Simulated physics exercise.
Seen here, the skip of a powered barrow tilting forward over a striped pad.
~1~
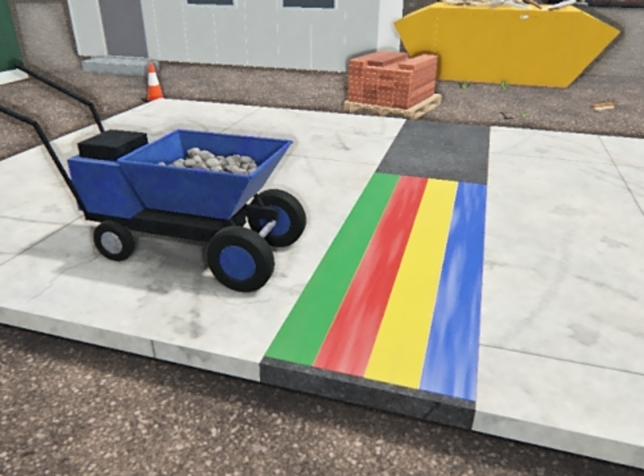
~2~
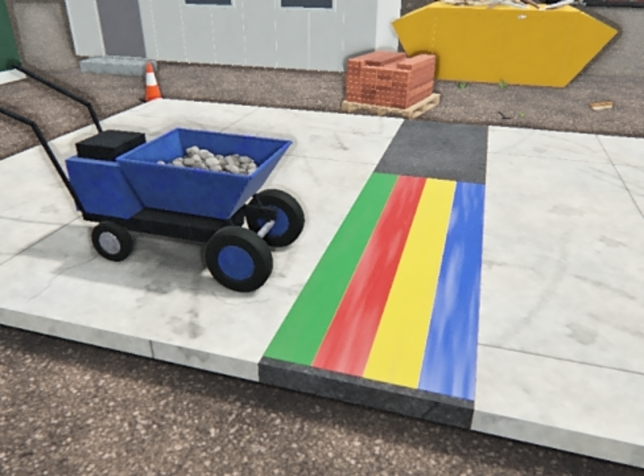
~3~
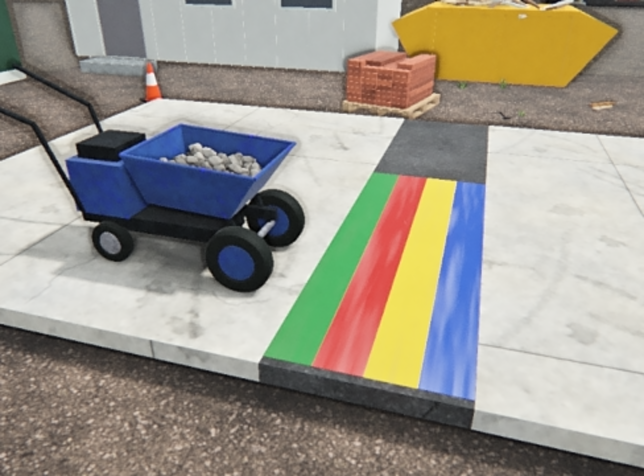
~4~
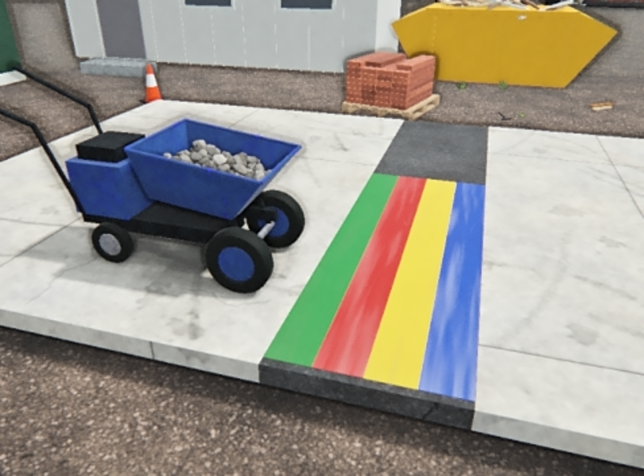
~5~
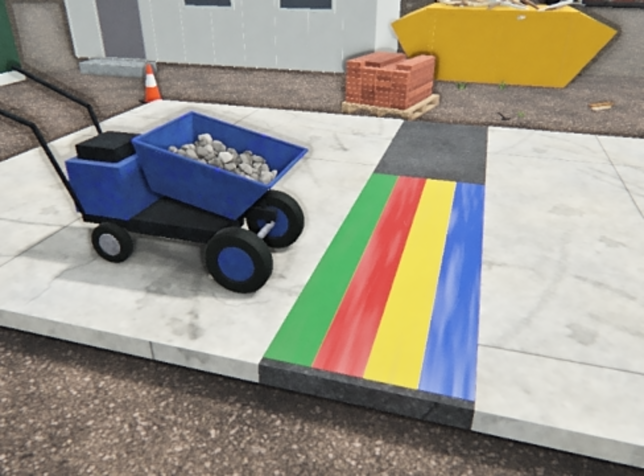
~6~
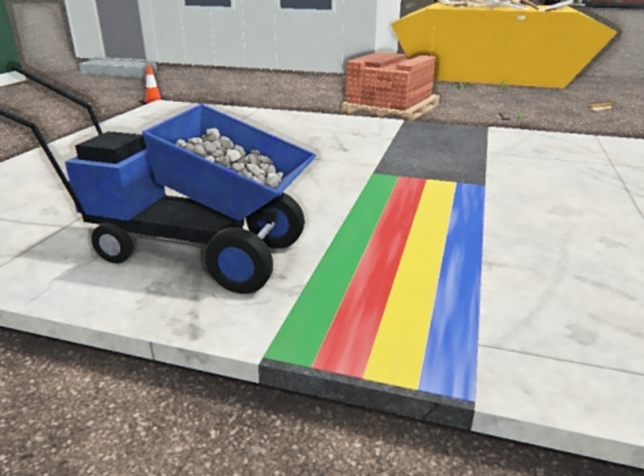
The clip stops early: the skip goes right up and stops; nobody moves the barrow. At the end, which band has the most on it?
The heap favours the red strip.
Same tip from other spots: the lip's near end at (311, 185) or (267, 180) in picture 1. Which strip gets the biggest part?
At the first place the yellow strip, at the second red.
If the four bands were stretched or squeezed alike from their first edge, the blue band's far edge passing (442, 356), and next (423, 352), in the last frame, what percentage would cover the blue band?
The first gives 10 %, the second 20 %.
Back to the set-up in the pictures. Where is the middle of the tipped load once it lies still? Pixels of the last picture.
Close to (377, 280).
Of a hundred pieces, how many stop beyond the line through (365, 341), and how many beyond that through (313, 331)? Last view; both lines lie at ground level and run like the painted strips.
About 40 and 90 per cent.
Soon, skip tipped steeply; all in the skip.
A while on, skip tipped right over; most in the skip; a stray few over the green strip; a small part over the red strip; a stray few falling.
Towards the end, skip tipped right over; about a quarter in the skip; a small part over the green strip; about a third over the red strip; about a quarter over the yellow strip; a small part over the blue strip; a stray few off the paint.
Finally, skip tipped right over; a small part in the skip; about a quarter over the green strip; about half over the red strip; about a quarter over the yellow strip; a small part over the blue strip; a stray few off the paint.
